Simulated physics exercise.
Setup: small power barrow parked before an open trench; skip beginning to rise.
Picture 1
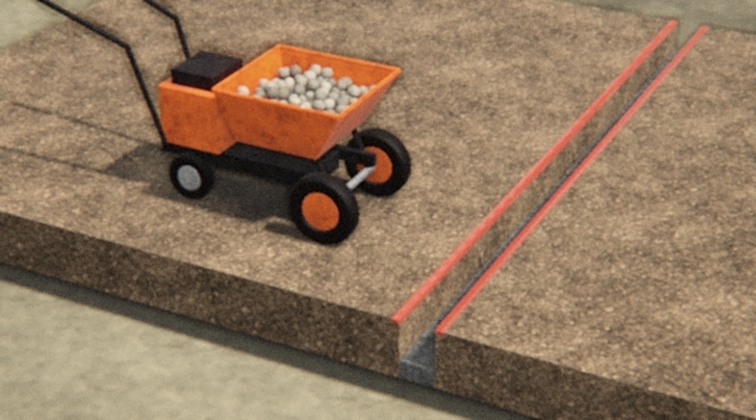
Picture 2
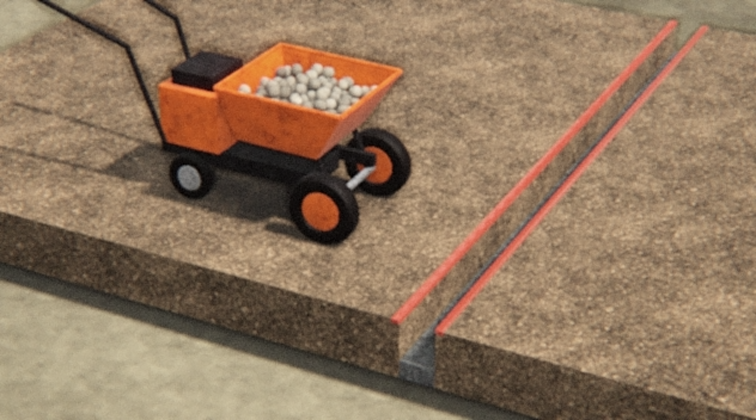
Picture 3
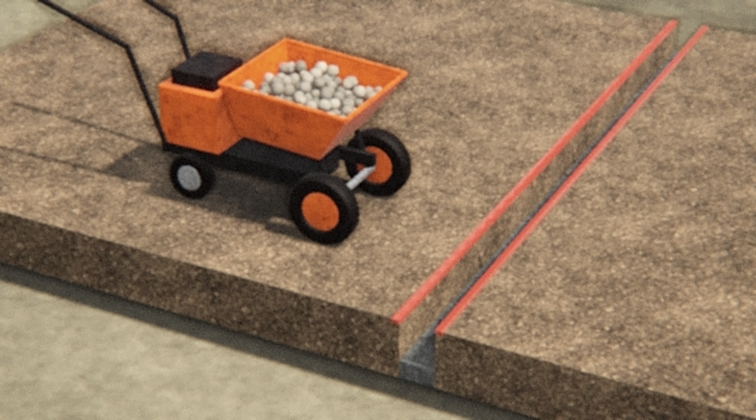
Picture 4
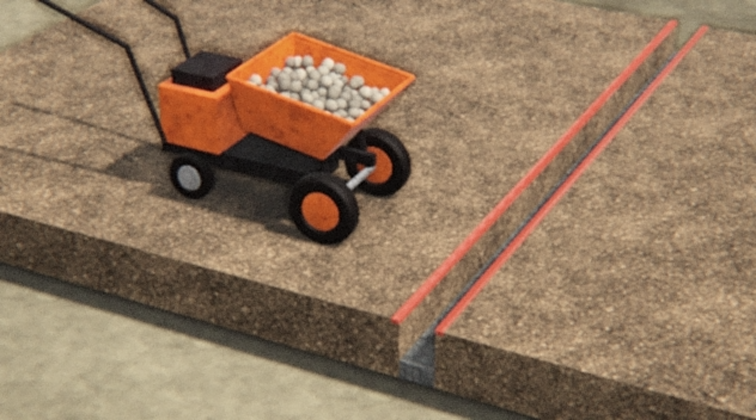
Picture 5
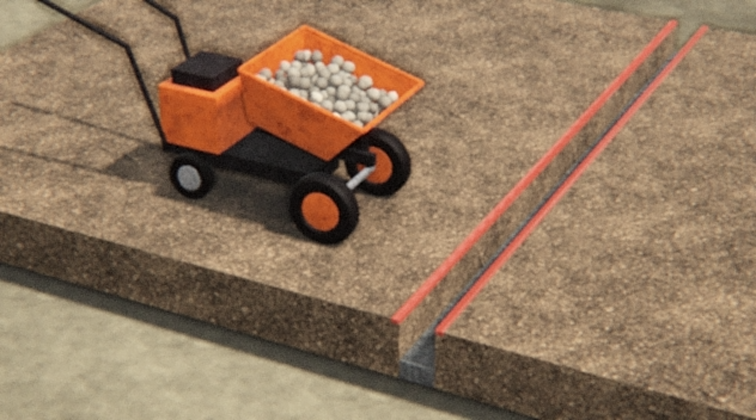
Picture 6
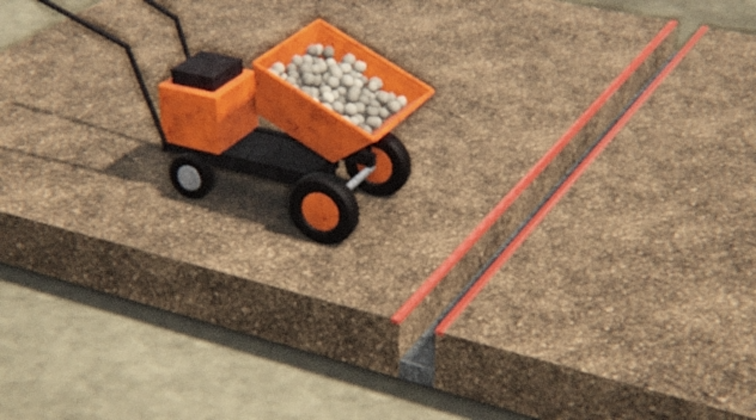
Orange power barrow standing on brown ground beside a narrow red-edged trench, its skip of pale pebbles gradually tilting toward the right.
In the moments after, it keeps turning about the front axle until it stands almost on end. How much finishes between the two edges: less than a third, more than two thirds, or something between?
Alright, so the trench is left with a share exceeding two thirds.
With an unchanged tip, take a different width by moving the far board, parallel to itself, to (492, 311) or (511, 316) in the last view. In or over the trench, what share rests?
In order: 100 per cent, then 100 per cent.
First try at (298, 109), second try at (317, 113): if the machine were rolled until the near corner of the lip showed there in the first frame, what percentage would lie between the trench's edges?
40 % then 60 %.
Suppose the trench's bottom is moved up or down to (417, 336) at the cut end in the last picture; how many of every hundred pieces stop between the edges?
Something close to 40 per cent.
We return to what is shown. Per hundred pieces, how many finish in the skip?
Result: Close to 0 per cent.
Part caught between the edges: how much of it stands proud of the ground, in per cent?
It works out at about 15 percent.
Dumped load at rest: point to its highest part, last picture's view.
Once it settles, the peak is close to (470, 245) in the last picture.
Soon, skip tipped steeply; all in the skip.
A while on, skip tipped right over; most in the skip; a small part short of the trench; a small part in or heaped over the trench; a stray few beyond it; a stray few falling.
Towards the end, skip tipped right over; a small part in the skip; a small part short of the trench; about two thirds in or heaped over the trench; a small part beyond it.
Finally, skip tipped right over; a small part short of the trench; most in or heaped over the trench; a small part beyond it.
